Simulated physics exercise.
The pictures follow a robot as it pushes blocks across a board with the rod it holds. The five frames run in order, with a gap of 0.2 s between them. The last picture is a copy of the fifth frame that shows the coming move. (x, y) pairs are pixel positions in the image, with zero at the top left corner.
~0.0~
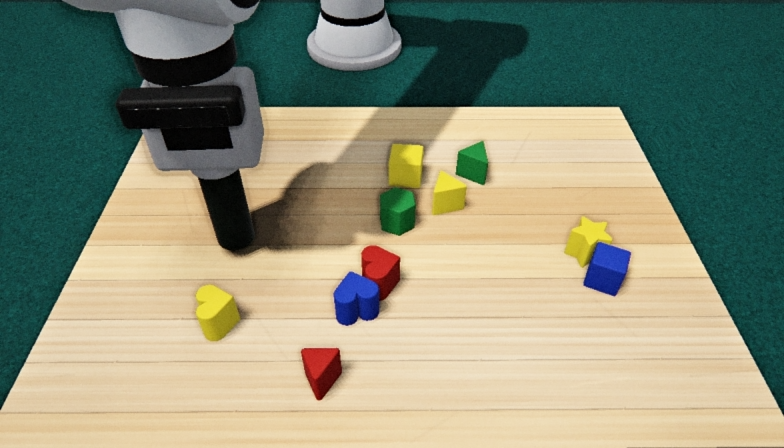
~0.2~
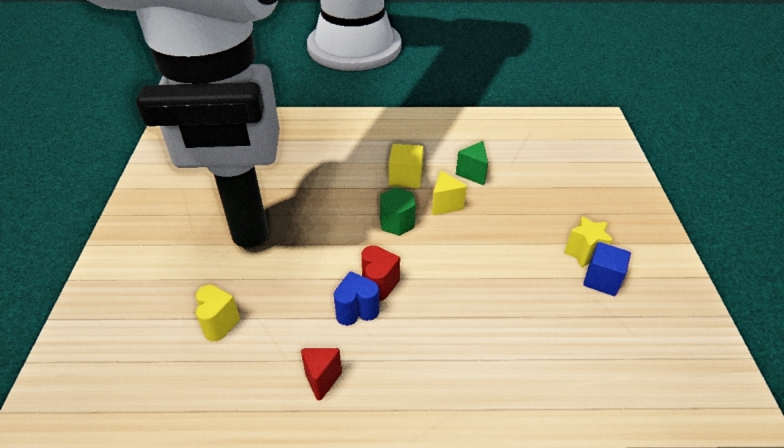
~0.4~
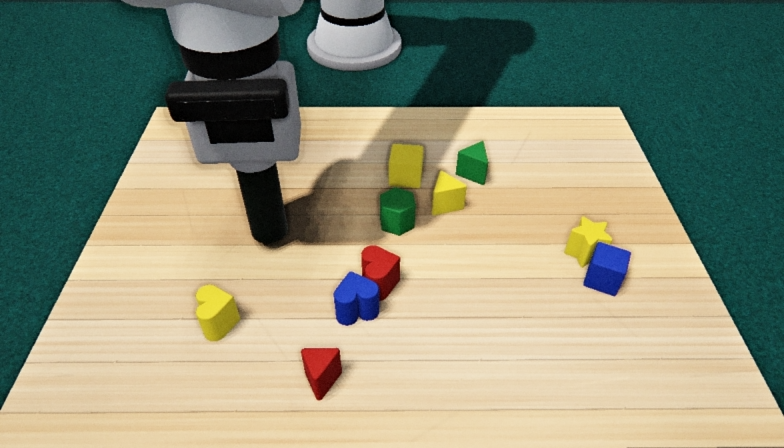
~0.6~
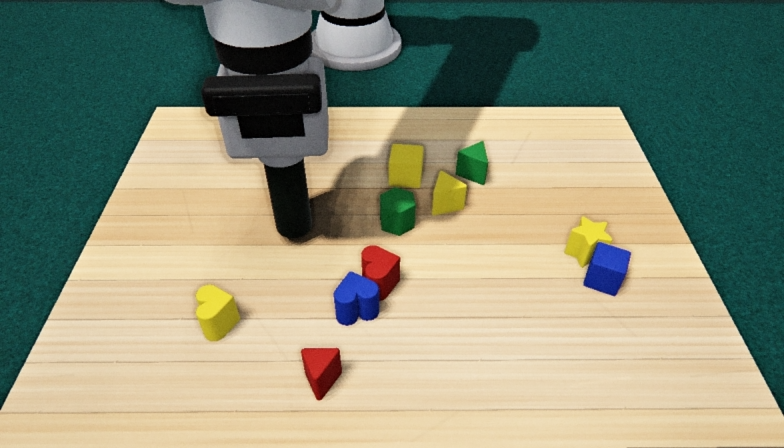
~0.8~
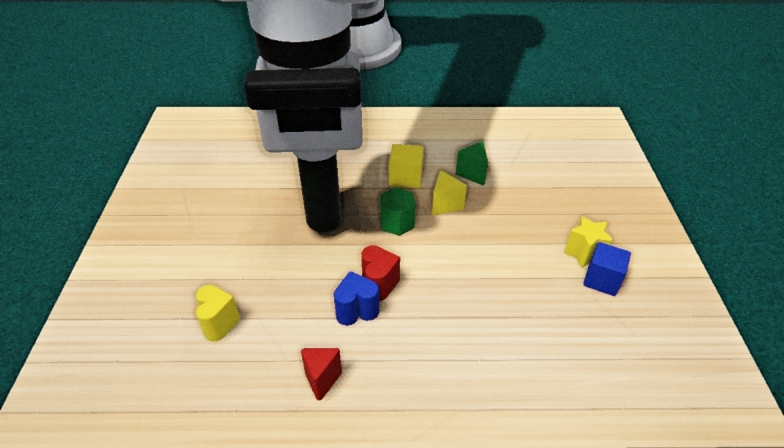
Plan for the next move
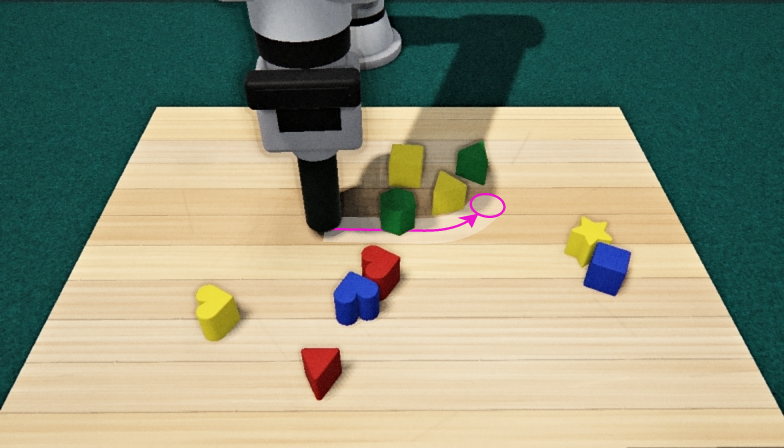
On a light wooden board scattered with red, blue, green and yellow blocks, a robot arm slid its black rod steadily to the right, nearing the green block, while all the blocks stayed still.
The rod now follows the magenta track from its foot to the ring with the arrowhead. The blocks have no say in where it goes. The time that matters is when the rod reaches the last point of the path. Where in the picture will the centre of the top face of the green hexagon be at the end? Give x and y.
Its top centre lands on (514, 168).
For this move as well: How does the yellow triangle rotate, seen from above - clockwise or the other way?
Looking down on the board, it turns counter-clockwise.
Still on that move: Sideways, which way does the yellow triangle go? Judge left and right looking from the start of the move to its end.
Answer: Left.
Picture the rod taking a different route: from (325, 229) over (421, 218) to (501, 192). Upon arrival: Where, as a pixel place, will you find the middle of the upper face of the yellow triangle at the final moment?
Around (507, 152).
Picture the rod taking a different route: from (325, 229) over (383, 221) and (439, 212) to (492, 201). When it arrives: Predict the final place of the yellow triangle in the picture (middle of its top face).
It comes to (505, 162).
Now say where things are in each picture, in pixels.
Tip of the rod (236, 238), middles of tops, red heart block (379, 260), green hexagon (398, 199), yellow triangle (447, 182), green triangle (477, 151), in the first picture.
Rod (250, 235), nothing pushed, in the second picture.
Rod (270, 231), nothing pushed, in the third picture.
Rod (294, 226), nothing pushed, in the fourth picture.
Rod (324, 220), red heart block (379, 260), green hexagon (398, 199), yellow triangle (447, 182), green triangle (477, 151), in the fifth picture.
The line goes from (325, 229) through (385, 230) and (445, 229) to (488, 205).
On the path given first. One third of the way, rod (387, 221); green hexagon (418, 195), turned 25° anticlockwise.
Two thirds of the way, rod (448, 220); green hexagon (471, 188), turned 50° anticlockwise; yellow triangle (470, 169), turned 90° anticlockwise.
At the end, rod (489, 196); red heart block unmoved; green hexagon (514, 168), turned 40° anticlockwise; yellow triangle (475, 163), turned 140° anticlockwise; green triangle (477, 149).
